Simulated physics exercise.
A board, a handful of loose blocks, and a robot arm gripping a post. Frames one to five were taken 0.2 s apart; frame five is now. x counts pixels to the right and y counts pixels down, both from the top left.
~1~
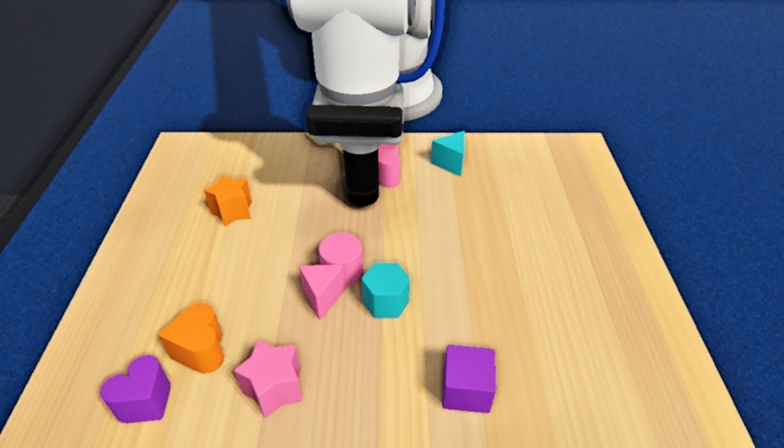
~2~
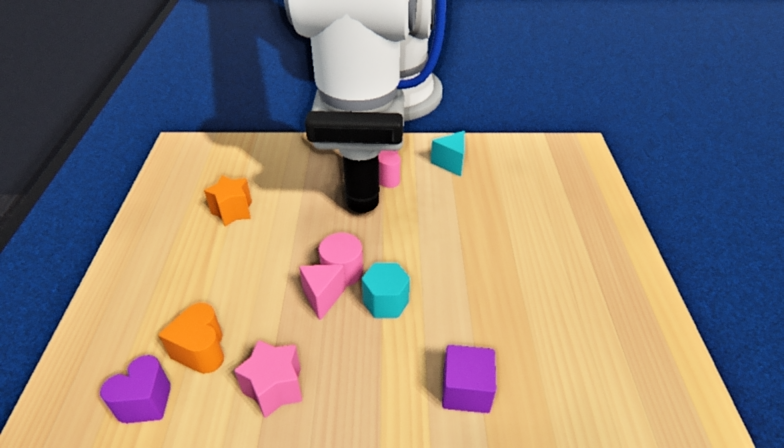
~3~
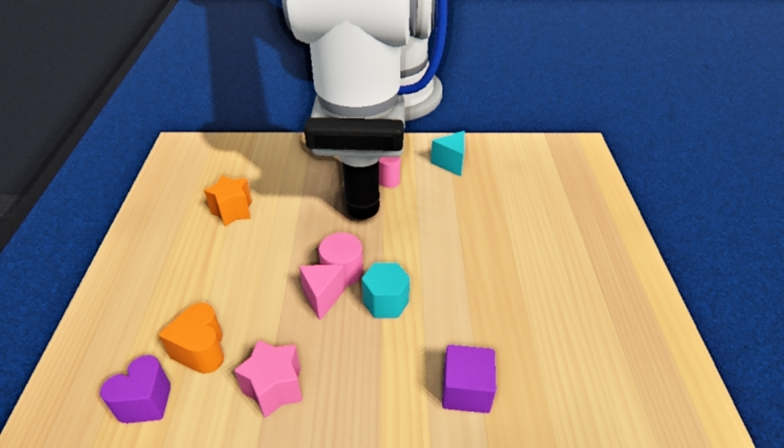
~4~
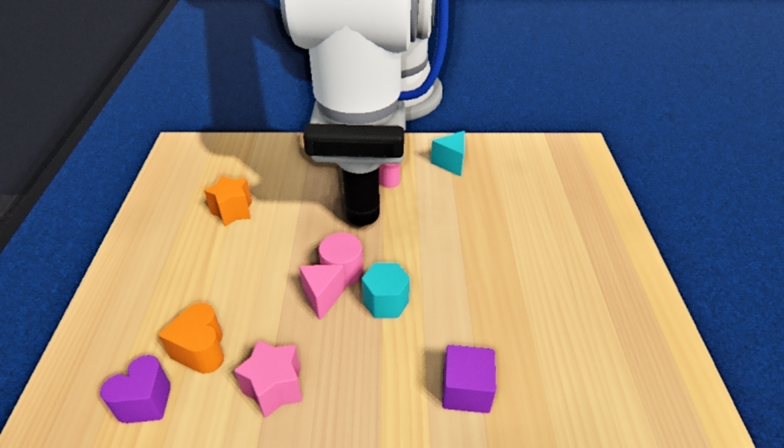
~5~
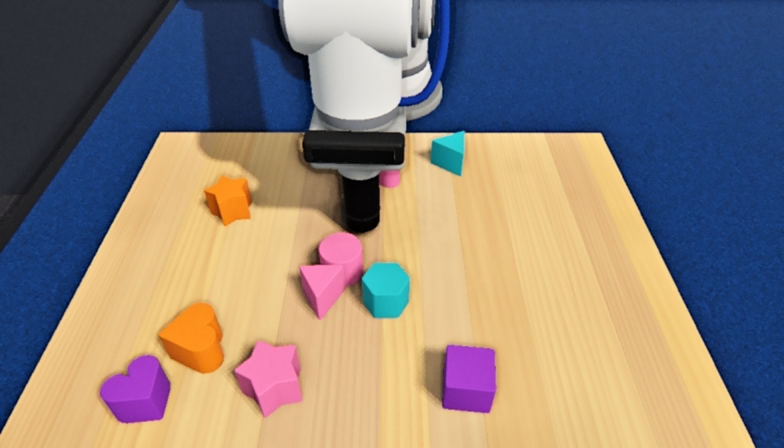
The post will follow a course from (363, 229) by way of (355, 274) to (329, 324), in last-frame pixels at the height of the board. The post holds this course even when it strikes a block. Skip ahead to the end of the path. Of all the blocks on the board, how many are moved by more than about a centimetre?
In total, two blocks get moved by over 1 cm.
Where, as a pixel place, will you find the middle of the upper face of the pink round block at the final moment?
Near (284, 321).
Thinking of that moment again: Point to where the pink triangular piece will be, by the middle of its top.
About (243, 332).
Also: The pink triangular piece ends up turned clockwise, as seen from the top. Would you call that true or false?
Verdict: True.
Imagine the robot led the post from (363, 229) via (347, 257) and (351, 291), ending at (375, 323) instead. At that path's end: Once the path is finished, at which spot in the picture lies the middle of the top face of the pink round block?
Its top centre lands on (336, 320).
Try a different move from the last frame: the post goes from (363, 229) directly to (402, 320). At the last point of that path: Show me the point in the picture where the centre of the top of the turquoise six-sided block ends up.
Its top middle will sit at (399, 333).
The first path, step by step. One third of the way, post (359, 251); pink triangular piece (315, 285), turned 25° clockwise; pink round block (335, 260).
Two thirds of the way, post (347, 283); pink triangular piece (284, 314), turned 45° clockwise; pink round block (315, 292).
At the end, post (328, 317); pink star block (267, 368); pink triangular piece (243, 332), turned 65° clockwise; pink round block (284, 321); turquoise six-sided block still.
